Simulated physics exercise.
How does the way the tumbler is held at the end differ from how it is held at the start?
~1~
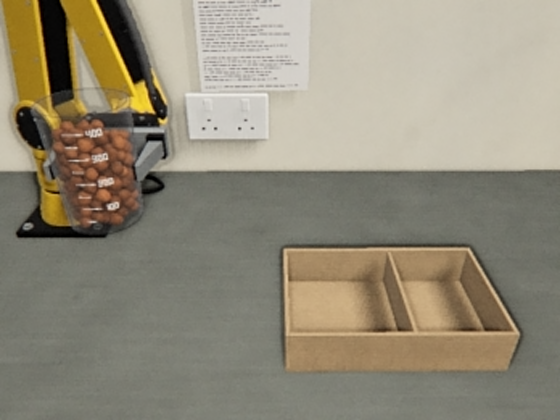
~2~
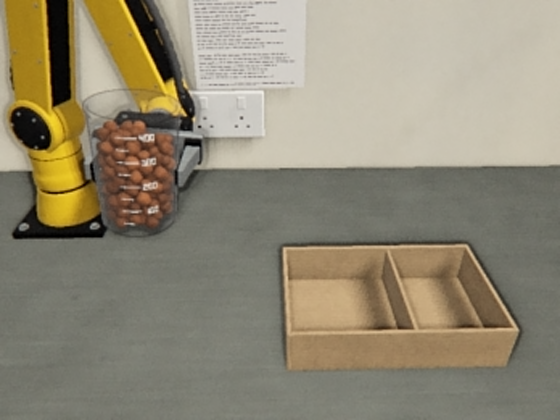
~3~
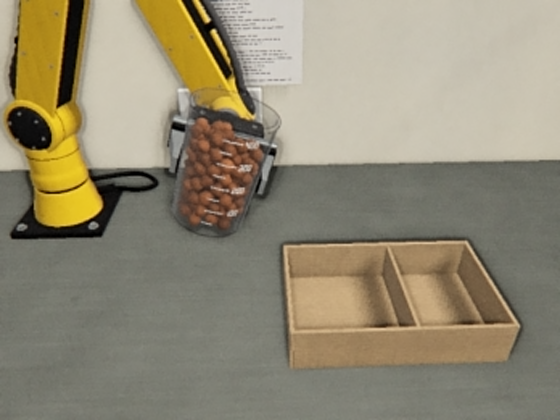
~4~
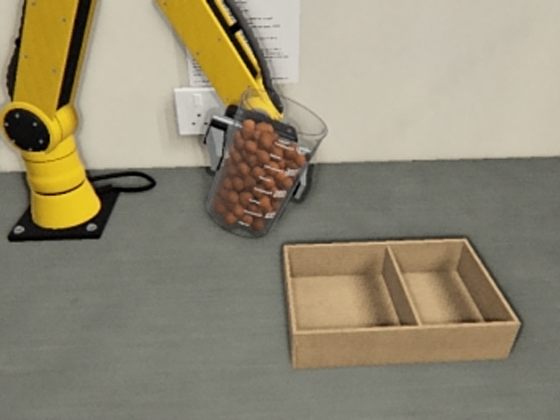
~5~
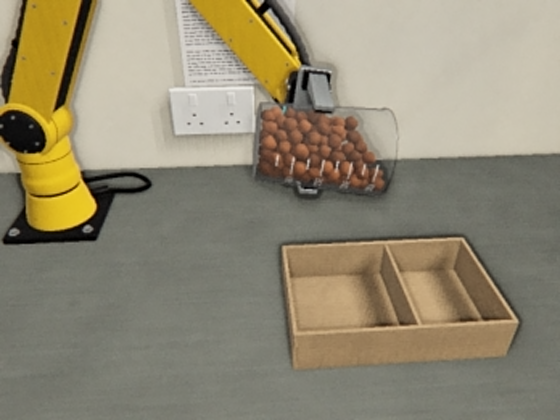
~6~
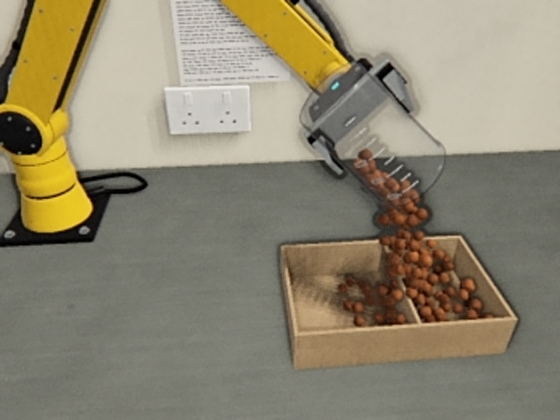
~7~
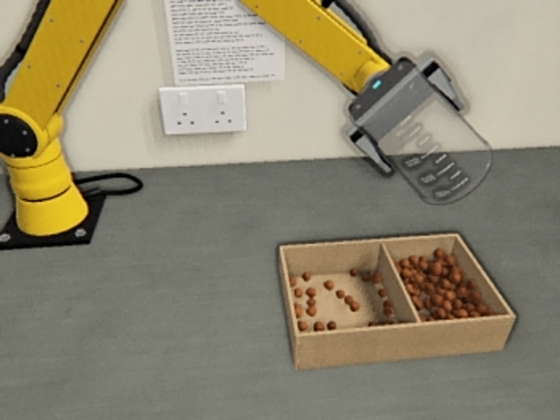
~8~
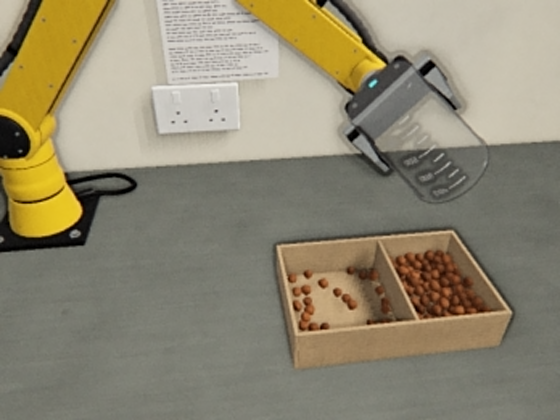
At the start the robot arm holds the tumbler upright, but by the end it is turned upside down at a slant, with its open end pointing downward.
